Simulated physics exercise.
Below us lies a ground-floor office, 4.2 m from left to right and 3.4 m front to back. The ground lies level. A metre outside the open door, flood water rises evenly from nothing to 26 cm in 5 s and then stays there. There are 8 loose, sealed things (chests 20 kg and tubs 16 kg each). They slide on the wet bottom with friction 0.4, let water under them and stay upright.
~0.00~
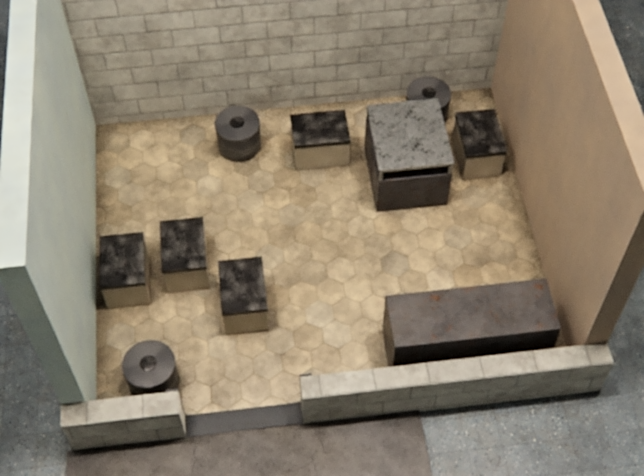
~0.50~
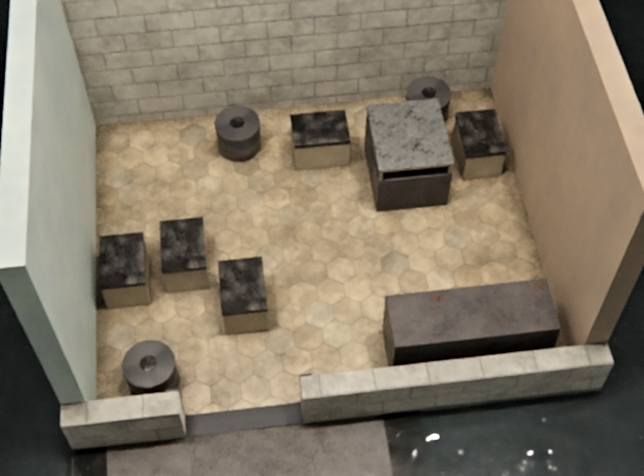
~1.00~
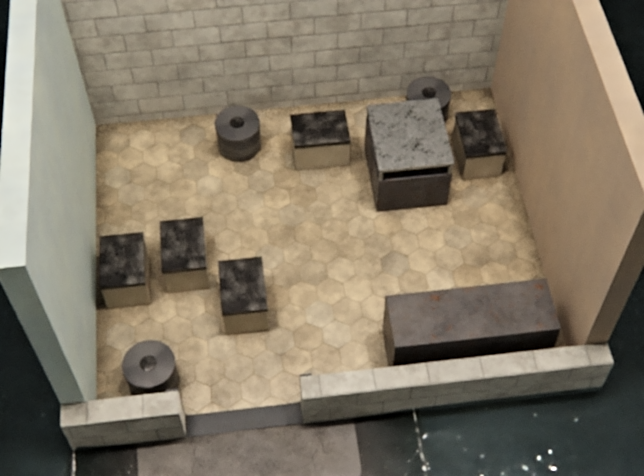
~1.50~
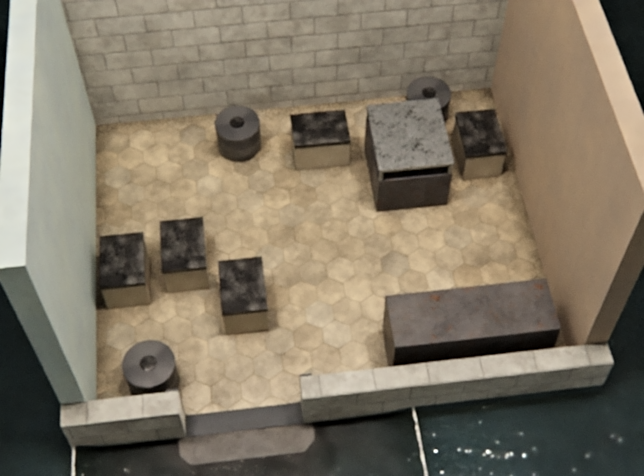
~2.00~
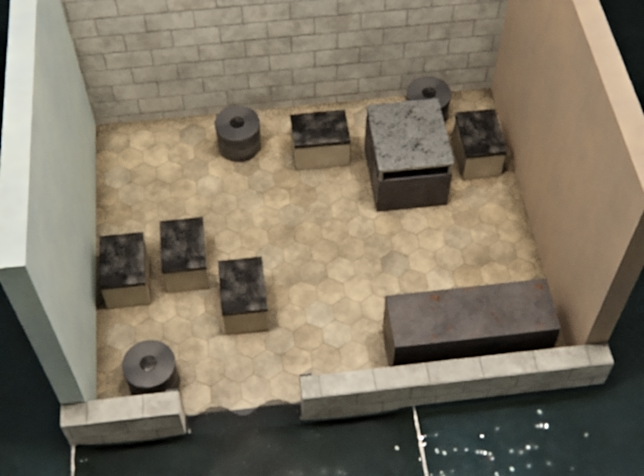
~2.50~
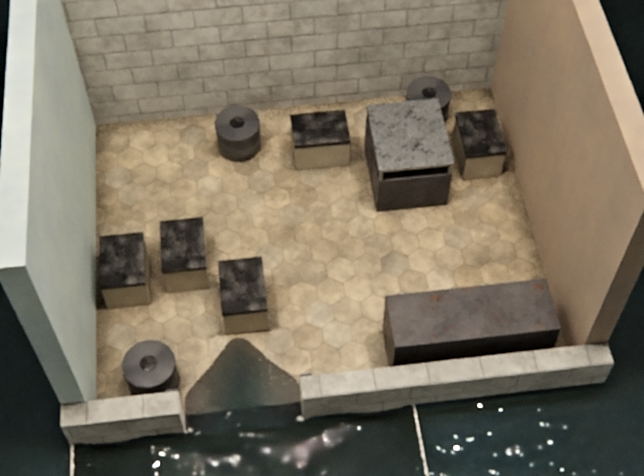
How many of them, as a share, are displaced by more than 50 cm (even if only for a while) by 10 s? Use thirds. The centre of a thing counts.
That comes to two thirds or more.
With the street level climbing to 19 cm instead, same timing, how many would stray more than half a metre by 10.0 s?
In that case 3 of them.
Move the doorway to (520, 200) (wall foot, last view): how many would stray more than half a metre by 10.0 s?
Then 6.
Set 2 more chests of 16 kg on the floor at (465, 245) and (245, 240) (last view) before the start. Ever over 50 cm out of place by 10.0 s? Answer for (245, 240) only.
It is more.
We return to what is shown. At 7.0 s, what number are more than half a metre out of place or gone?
By then 3.
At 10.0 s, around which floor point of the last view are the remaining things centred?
Near (319, 182).
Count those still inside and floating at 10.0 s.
8 of them.
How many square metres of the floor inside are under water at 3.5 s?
Some 2.0 m2.
After 3.5 s 0 of 8 are over 50 cm from their spots; 0 afloat.
After 4.5 s 0 of 8 are over 50 cm from their spots; 0 afloat.
After 7.0 s 3 of 8 are over 50 cm from their spots; 1 afloat.
After 10.0 s 5 of 8 are over 50 cm from their spots, and 6 have been at some point; 8 afloat.
